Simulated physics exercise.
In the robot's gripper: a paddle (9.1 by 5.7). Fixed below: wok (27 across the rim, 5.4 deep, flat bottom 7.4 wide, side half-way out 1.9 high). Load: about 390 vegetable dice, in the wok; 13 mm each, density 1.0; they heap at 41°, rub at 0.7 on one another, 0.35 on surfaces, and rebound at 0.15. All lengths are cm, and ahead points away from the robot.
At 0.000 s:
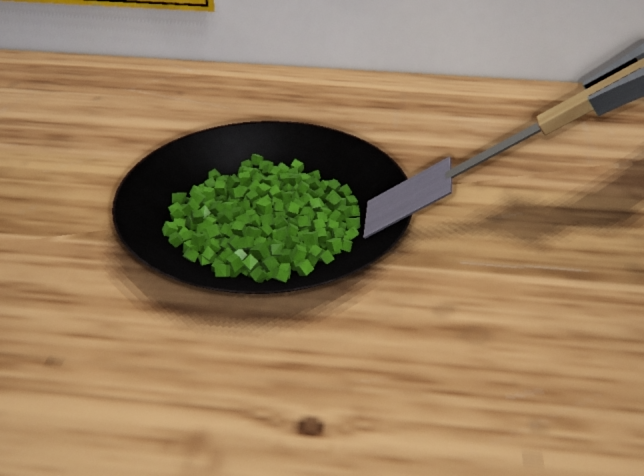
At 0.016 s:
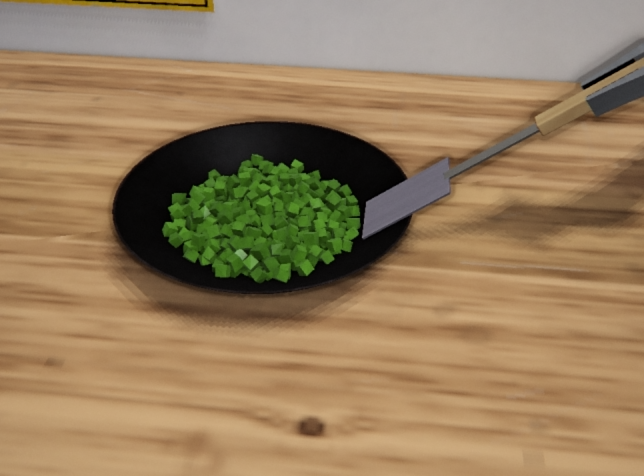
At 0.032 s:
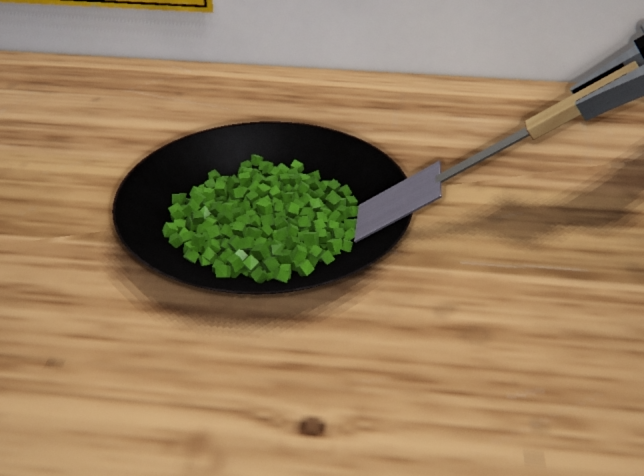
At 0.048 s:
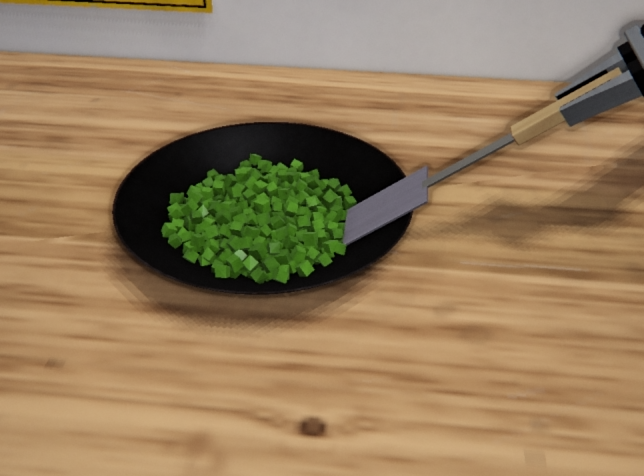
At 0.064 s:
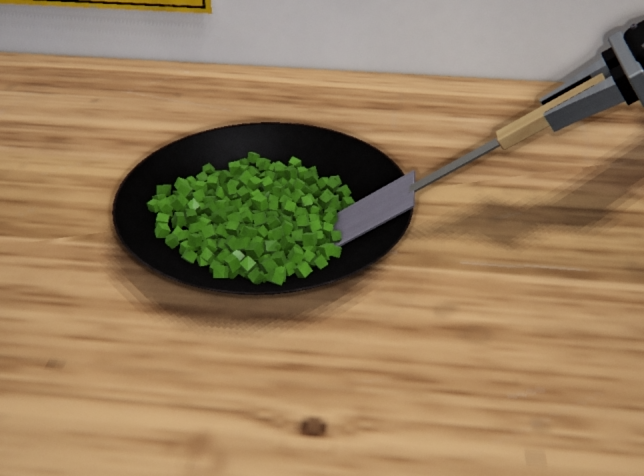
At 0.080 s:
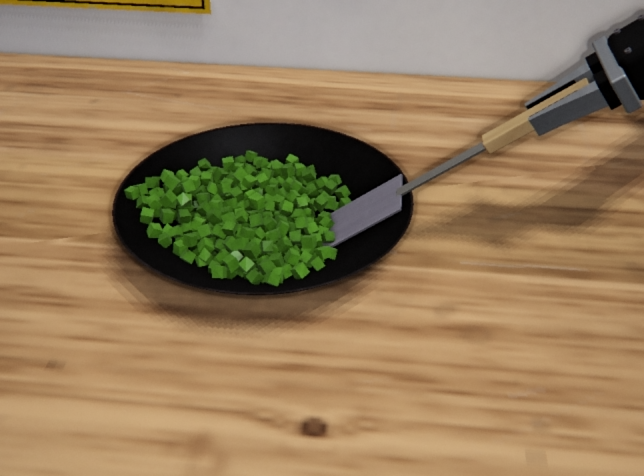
A robot gripper holding a spatula slid its blade slowly leftward into a black wok on a wooden table, pushing the heap of small green cubes a little toward the left side.
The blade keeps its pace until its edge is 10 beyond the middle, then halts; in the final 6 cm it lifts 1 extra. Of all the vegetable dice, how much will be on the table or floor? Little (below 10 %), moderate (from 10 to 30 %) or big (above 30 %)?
Share on the table or floor: Big (above 30 %).
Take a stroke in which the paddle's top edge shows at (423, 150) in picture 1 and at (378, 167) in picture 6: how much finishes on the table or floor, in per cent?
About 45 per cent.
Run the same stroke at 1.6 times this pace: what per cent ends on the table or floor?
About 50 per cent.
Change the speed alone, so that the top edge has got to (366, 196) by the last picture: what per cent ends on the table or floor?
Some 55 per cent.
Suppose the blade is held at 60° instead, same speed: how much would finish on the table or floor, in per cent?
In that case some 45 per cent.
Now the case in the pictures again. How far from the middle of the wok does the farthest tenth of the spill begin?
Some 30 cm.
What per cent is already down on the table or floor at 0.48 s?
About 40 per cent.
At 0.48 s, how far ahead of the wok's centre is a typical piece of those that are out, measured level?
Roughly 20 cm.
By 0.16 s, sloping 38°, highest piece 10 above the table; 377 in the wok, 13 on the blade or in flight.
By 0.24 s, sloping 38°, highest piece 9 above the table; 354 in the wok, 8 on the table or floor, 28 on the blade or in flight.
By 0.48 s, sloping 38°, highest piece 7 above the table; 237 in the wok, 151 on the table or floor, 2 on the blade or in flight.
By 1.53 s, sloping 38°, highest piece 6 above the table; 237 in the wok, 153 on the table or floor.
Final count, 237 in the wok, 153 on the table or floor. That is 39 % on the table or floor.
